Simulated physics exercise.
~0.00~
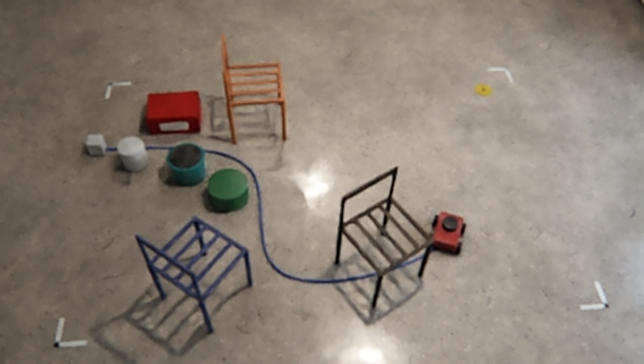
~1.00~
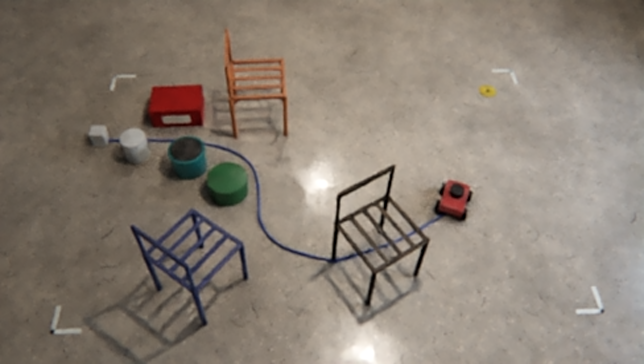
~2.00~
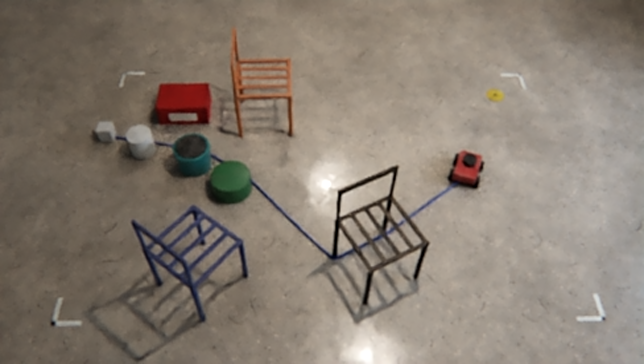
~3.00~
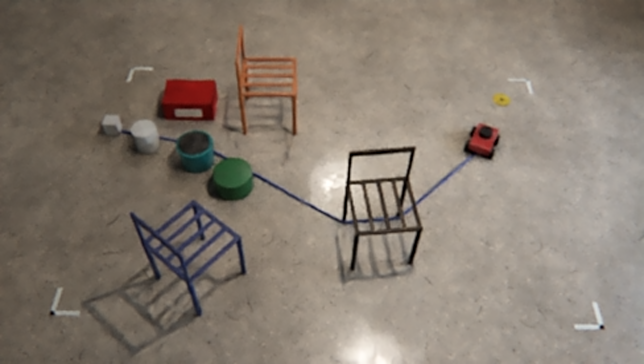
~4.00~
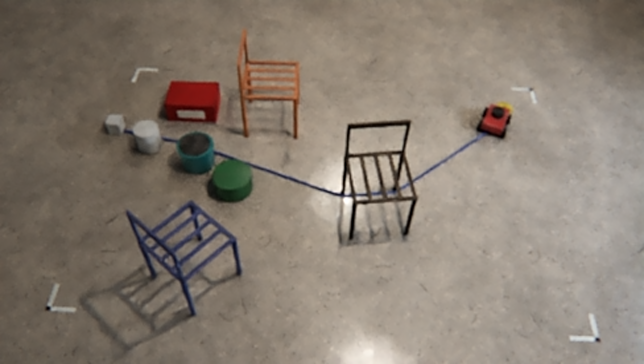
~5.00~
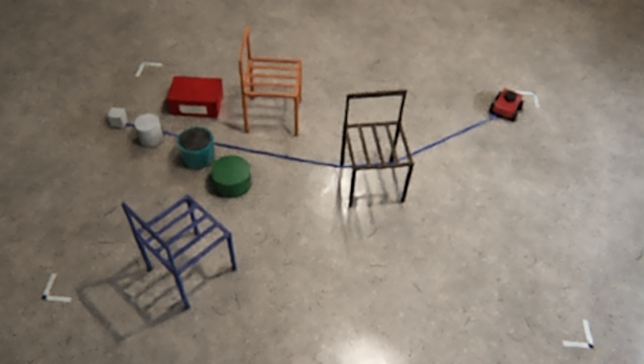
A red cart drives up and right, its blue lead tightening and dragging the black chair upward.
